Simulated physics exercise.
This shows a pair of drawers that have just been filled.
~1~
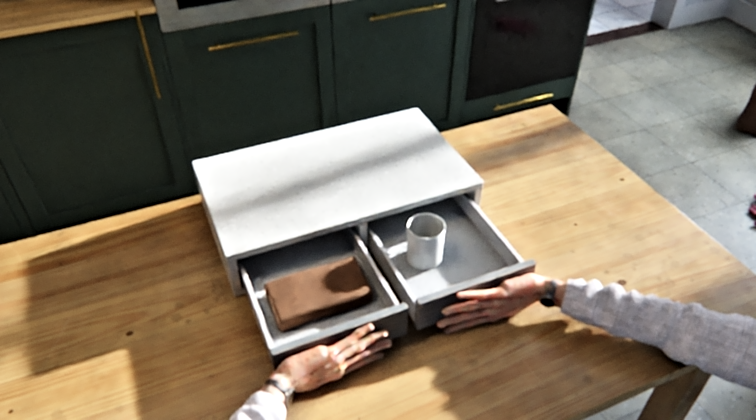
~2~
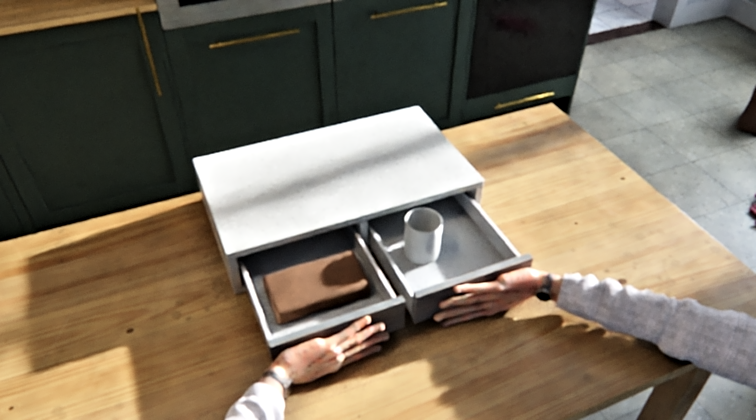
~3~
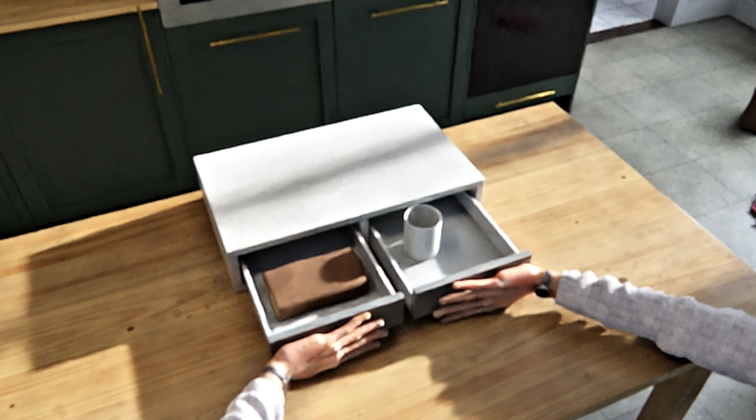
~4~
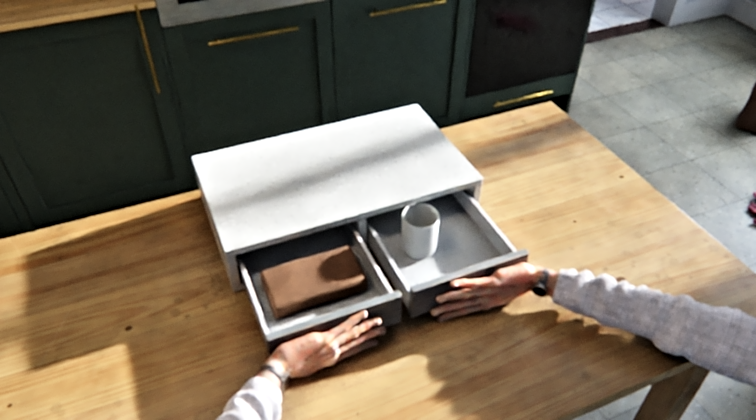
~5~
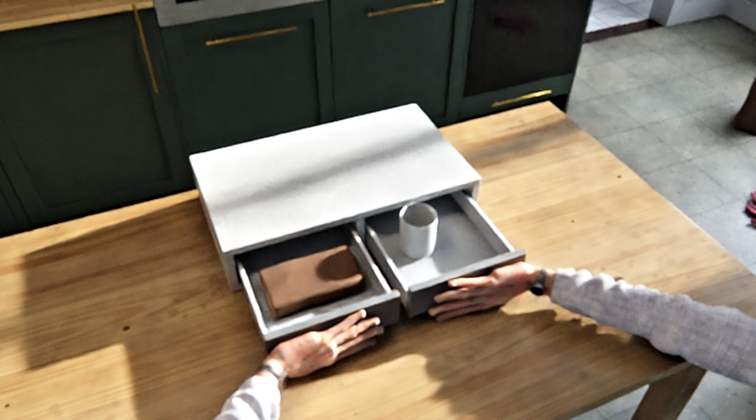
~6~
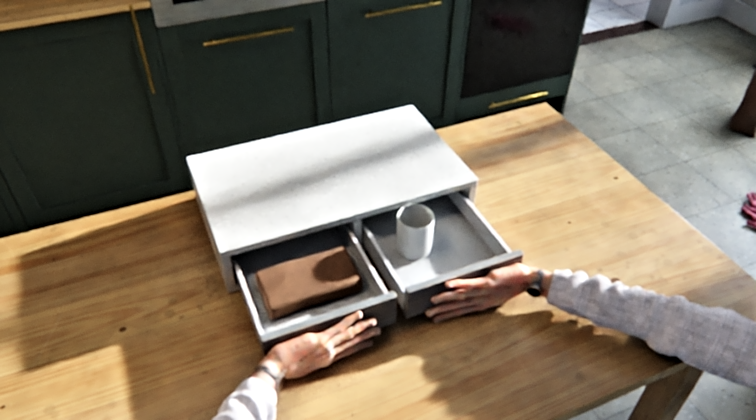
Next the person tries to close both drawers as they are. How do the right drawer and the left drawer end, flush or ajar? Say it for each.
The right drawer will not close, the left drawer goes all the way in.
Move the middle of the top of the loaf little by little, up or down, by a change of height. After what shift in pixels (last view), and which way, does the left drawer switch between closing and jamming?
A shift of 12 pixels, going up.
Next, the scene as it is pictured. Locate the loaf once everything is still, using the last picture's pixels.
Around (276, 212).
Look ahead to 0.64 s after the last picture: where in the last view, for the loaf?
Near (292, 245).
Then, 0.40 s after the last picture, right drawer starting in; left drawer starting in.
Then, 0.64 s after the last picture, right drawer about half in; left drawer about half in.
At rest, the right drawer jams; the left drawer closes.
